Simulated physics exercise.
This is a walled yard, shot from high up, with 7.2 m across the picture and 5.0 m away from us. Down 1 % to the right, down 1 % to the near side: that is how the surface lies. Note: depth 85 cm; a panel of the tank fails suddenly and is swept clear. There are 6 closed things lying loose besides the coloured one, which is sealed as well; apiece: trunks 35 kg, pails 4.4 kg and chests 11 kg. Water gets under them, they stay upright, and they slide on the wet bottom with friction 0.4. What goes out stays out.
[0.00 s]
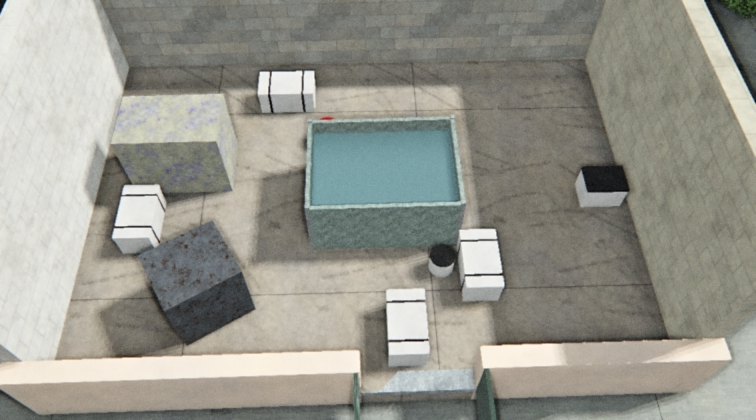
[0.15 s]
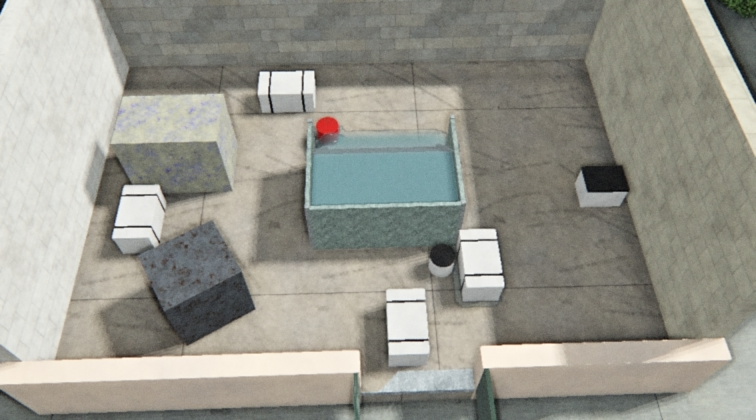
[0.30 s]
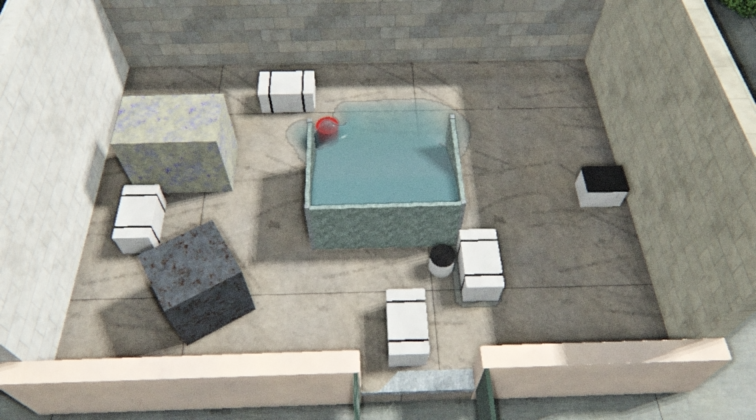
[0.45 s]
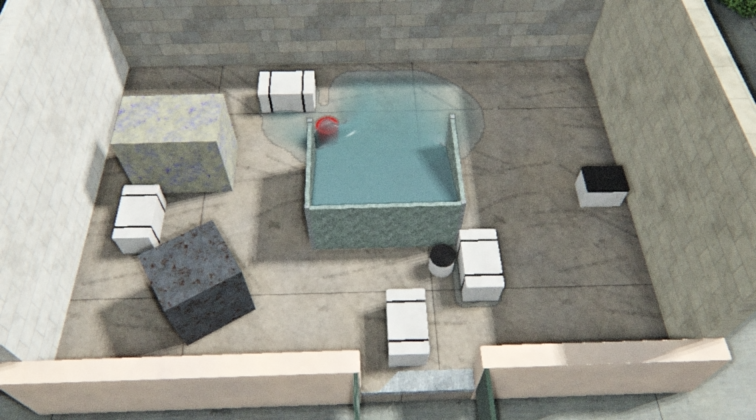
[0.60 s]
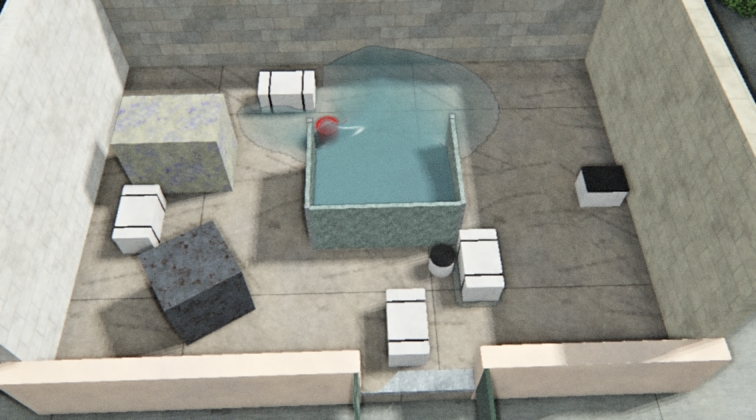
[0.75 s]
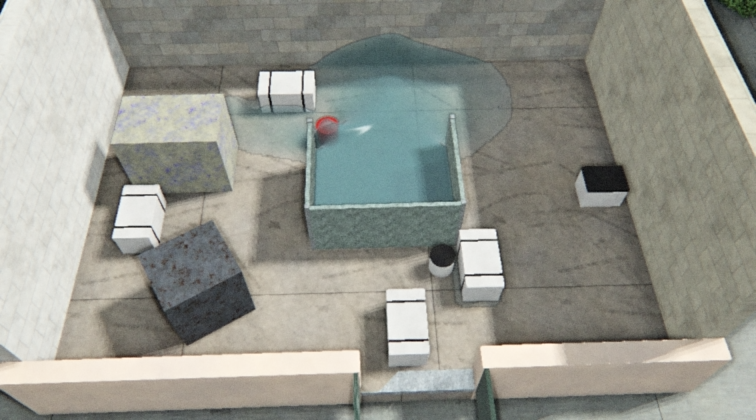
Water pouring from a tank in a walled yard after its far panel gives way, spreading around a red pail that stays put.
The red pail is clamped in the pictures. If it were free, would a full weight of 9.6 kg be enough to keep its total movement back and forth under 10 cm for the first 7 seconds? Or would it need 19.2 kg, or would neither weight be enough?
My prediction: Neither option.
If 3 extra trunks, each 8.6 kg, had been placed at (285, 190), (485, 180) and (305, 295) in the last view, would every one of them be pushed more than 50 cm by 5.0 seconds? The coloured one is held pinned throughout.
Order as listed: Outside the limit, inside the limit, inside the limit.
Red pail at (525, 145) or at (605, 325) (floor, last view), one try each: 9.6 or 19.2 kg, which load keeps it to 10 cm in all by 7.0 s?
Heavy one only, then no option.
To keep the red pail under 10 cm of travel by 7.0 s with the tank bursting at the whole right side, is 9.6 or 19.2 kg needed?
In that case only the larger load is enough.
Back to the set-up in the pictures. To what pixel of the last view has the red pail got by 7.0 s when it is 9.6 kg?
It should be close to (230, 344) in the last view.
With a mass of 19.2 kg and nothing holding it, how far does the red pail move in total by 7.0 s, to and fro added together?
About 350 cm.
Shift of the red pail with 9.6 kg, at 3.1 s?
Shift: Roughly 300 cm.
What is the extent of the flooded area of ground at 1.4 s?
About 13 m2.
After 1.4 s the red pail would be 146 cm from its start with 9.6 kg and 141 cm from its start with 19.2 kg; 33 cm of water round it then.
After 3.1 s the red pail would be 294 cm from its start with 9.6 kg and 247 cm from its start with 19.2 kg; 13 cm of water round it then.
After 4.9 s the red pail would be 416 cm from its start with 9.6 kg and 247 cm from its start with 19.2 kg; 13 cm of water round it then.
After 7.0 s the red pail would be 341 cm from its start with 9.6 kg and 247 cm from its start with 19.2 kg; 5 cm of water round it then.
